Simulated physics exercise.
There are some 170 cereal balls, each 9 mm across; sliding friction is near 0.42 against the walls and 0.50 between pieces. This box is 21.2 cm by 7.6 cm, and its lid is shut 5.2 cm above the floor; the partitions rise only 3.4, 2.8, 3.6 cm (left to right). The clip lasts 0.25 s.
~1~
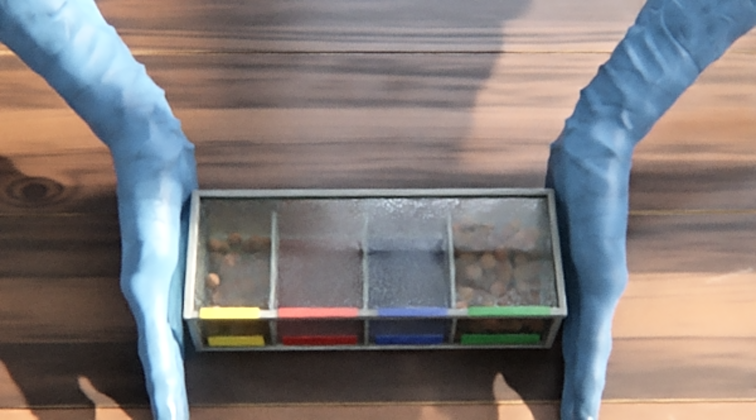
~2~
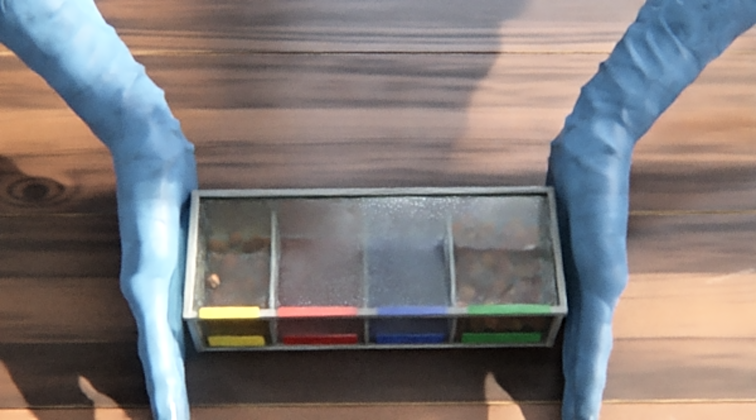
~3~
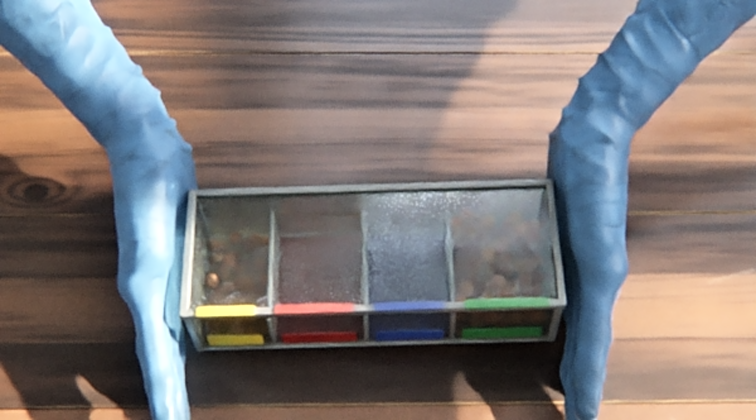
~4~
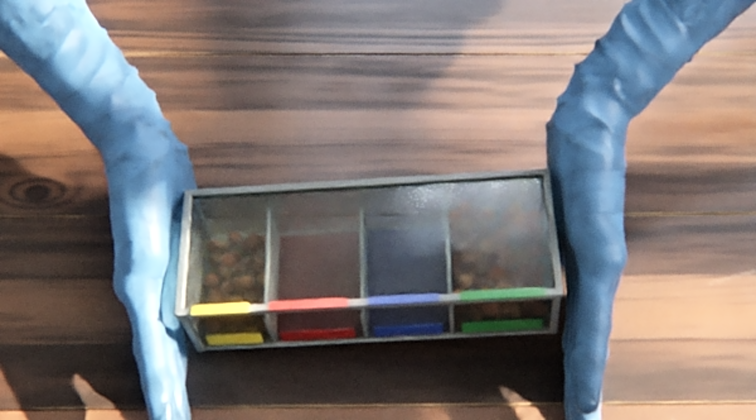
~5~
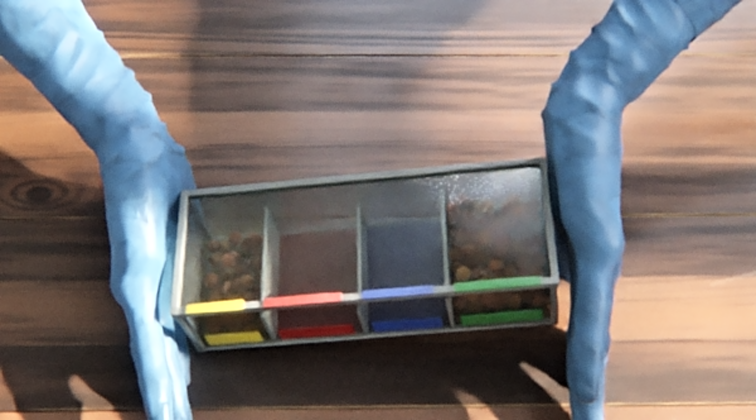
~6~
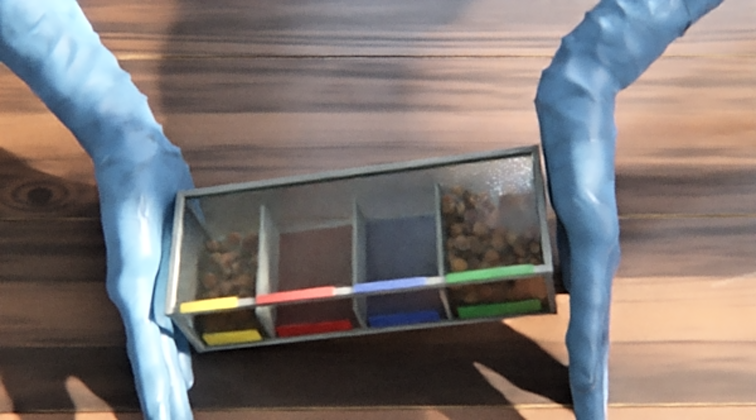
Two blue arms slowly tilt a clear-lidded box of brown balls, raising its right end.
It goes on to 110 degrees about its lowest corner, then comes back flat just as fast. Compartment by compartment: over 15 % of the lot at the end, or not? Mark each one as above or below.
Marked: Red below; blue below; green above; yellow above.
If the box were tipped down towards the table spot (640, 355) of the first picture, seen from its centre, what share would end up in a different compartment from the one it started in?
Something like 20 per cent of the pieces.
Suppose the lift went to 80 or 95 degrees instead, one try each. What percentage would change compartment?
I'd expect close to 15 and then close to 25 per cent.
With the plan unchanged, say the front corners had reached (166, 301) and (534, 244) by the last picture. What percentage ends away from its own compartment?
Then around 25 percent would end up out of place.
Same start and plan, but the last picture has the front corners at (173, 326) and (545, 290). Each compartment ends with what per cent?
Red 0 %, blue 0 %, green 65 %, yellow 35 %.
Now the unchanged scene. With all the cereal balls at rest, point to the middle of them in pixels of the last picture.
Approximately (280, 269) in the last view.
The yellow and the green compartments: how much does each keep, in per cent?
Yellow 50 %, green 45 %.
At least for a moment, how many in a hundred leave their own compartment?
About 30 %.
Then, 1.43 s after the last picture, tilt 110 degrees; red 5 %, blue 5 %, green 55 %, yellow 40 %.
Then, 2.39 s after the last picture, tilt 50 degrees; green 45 %, yellow 50 %.
Then, 3.33 s after the last picture, tilt 0 degrees; red 5 %, green 45 %, yellow 50 %.
In the end, red 5 %, blue 0 %, green 45 %, yellow 50 %.
